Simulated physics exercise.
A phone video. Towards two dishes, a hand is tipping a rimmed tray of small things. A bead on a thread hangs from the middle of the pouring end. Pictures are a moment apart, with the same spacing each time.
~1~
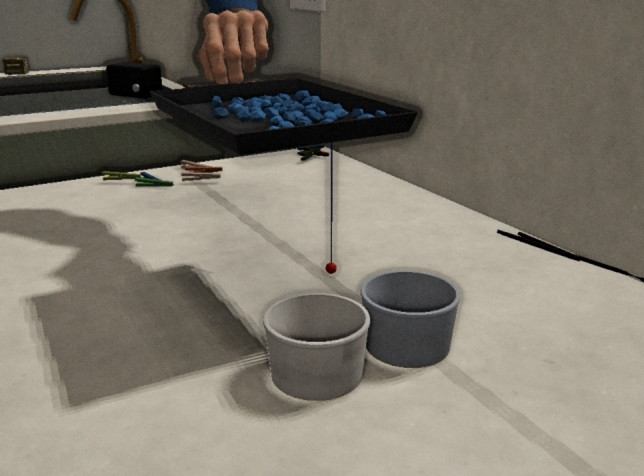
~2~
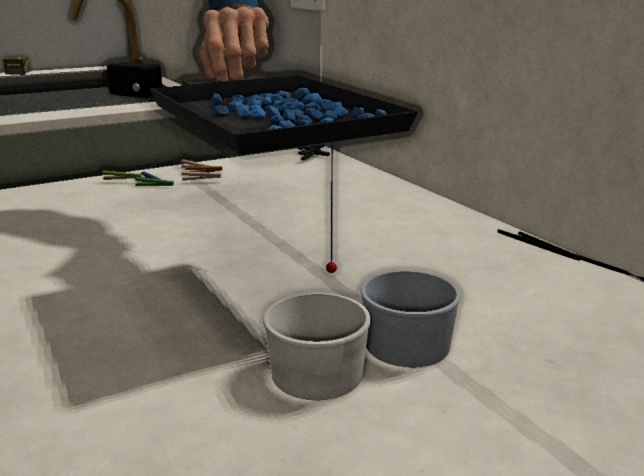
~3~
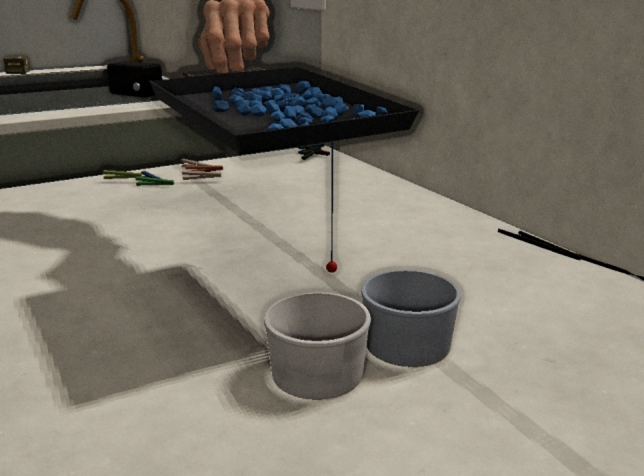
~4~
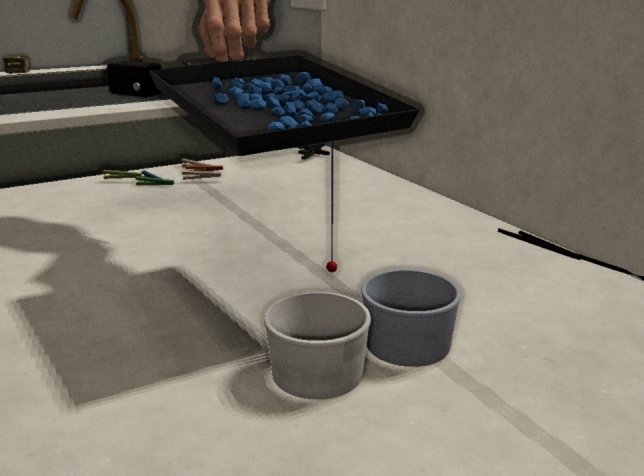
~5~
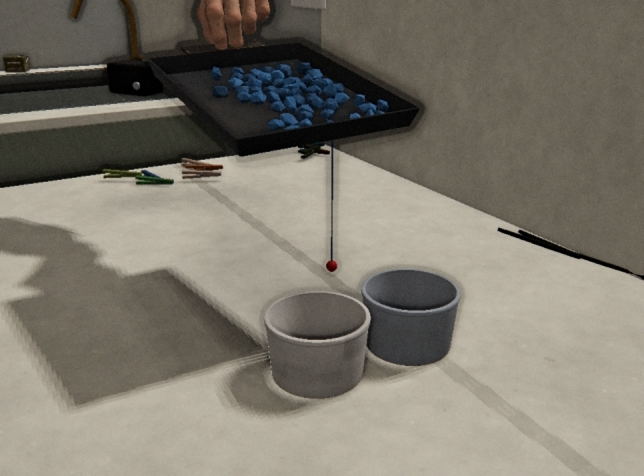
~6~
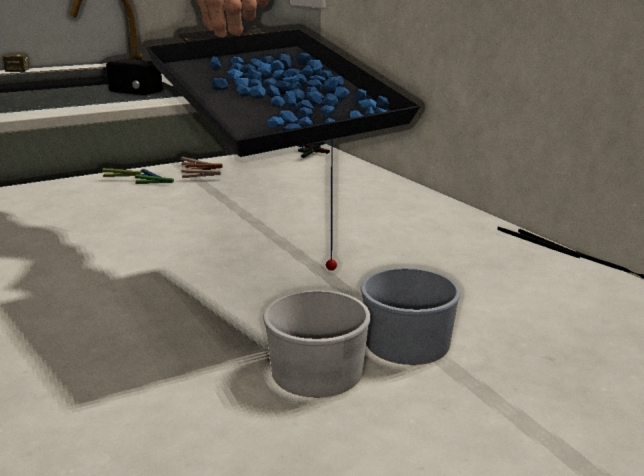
A hand slowly tilts a black tray of blue stones above two dishes on a table.
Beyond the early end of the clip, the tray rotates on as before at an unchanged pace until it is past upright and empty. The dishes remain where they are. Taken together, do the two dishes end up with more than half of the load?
Majority caught.
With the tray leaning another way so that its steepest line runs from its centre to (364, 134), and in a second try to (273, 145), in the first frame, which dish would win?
1: The dish to the right. 2: The dish to the left.
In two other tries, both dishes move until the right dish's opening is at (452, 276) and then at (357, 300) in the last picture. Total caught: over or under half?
For the earlier try a smaller portion is kept, for the later one a larger portion.
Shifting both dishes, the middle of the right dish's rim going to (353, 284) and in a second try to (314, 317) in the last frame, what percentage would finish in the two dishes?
Trial 1 near 50 percent, trial 2 near 60 percent.
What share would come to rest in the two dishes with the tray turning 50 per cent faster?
I'd expect close to 70 per cent.
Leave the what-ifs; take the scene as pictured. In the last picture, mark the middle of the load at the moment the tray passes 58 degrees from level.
The middle of the load sits near (299, 118).
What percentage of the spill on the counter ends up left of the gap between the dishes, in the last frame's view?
Around 70 per cent, I reckon.
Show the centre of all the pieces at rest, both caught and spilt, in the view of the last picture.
It settles centred around (315, 367).
Soon, tray tipped steeply; nearly all on the tray; a stray few in the air.
A while on, tray tipped right over; about half on the tray; a small part in the left dish; a small part outside both; about a quarter in the air.
Towards the end, tray tipped past a quarter turn; about two thirds in the left dish; a small part in the right dish; about a third outside both.
Finally, tray tipped past a quarter turn; about two thirds in the left dish; a small part in the right dish; about a third outside both.
